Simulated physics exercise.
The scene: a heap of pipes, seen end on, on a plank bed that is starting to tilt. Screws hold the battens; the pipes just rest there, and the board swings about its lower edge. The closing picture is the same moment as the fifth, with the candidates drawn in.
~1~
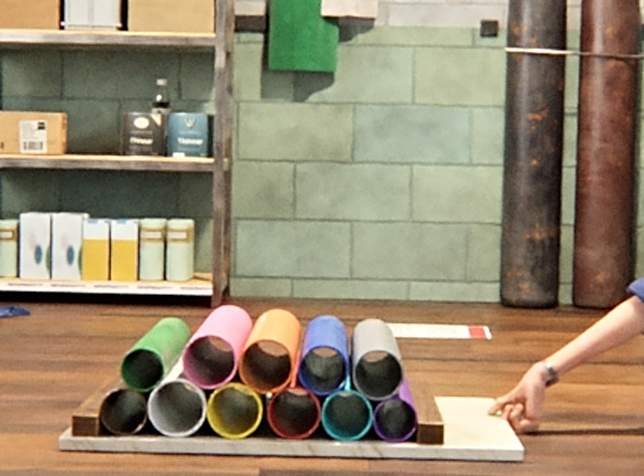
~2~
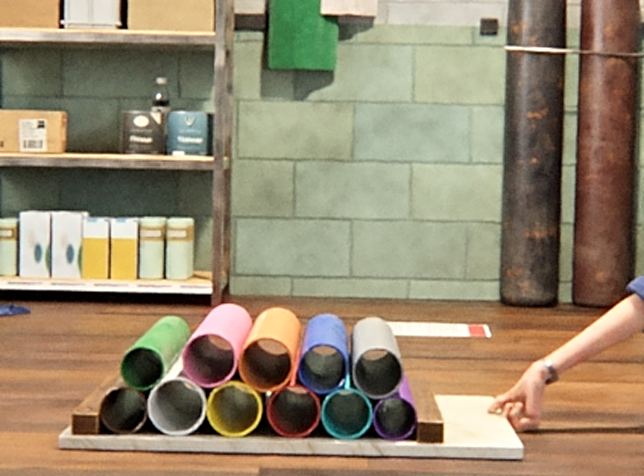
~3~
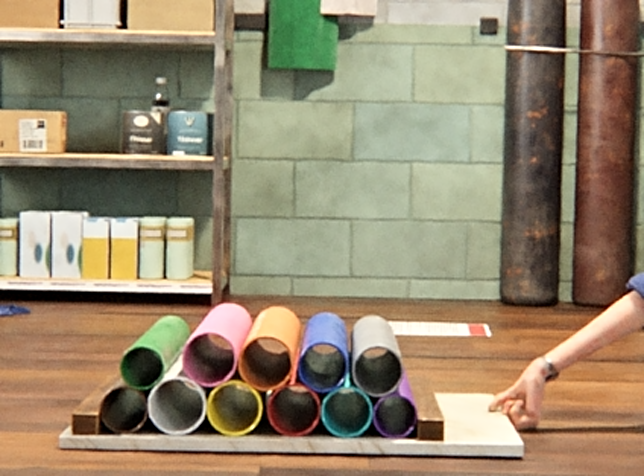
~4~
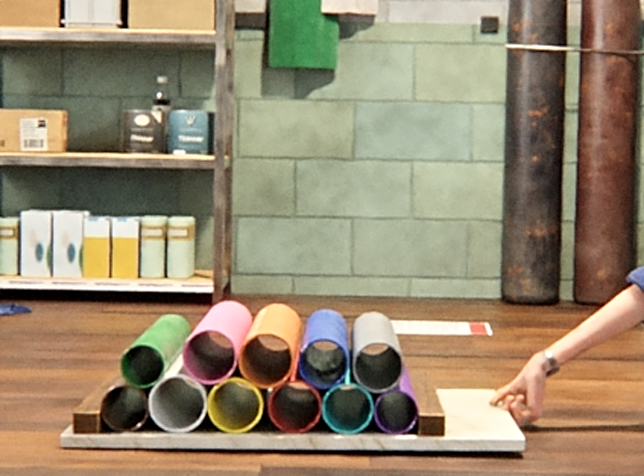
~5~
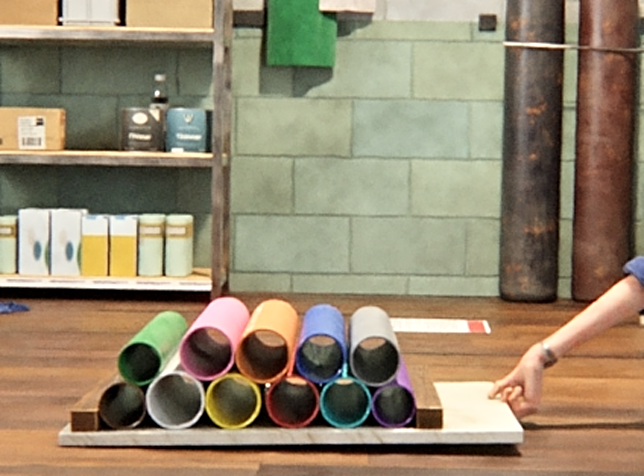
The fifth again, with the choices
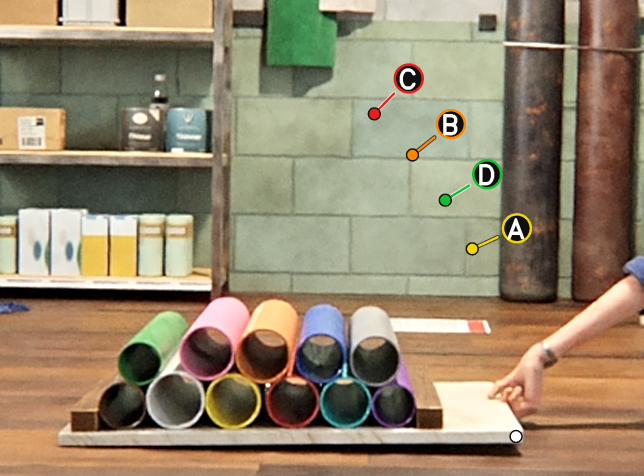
Stacked colourful pipes resting between wooden battens on a pale board, barely shifting as a hand at right grips its end.
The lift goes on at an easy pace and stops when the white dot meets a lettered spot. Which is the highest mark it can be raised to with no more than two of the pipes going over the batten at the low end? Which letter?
Lift it to A and no more.
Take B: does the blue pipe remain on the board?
No, with B.
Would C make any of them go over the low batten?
Yes, at C.
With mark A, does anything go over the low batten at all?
At A: Yes.
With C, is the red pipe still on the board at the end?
The red pipe: Yes.
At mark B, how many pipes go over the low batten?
It comes to five.
On the copy, A at (472, 249); B at (412, 155); C at (375, 114); D at (445, 200); the white dot at (516, 437).
On A. First, board at 16°.
Then, board at 26°.
Finally, board at 26°, one over the low batten (green).
By contrast, B five over the low batten; C five over the low batten; D four over the low batten (orange, pink, blue, green).
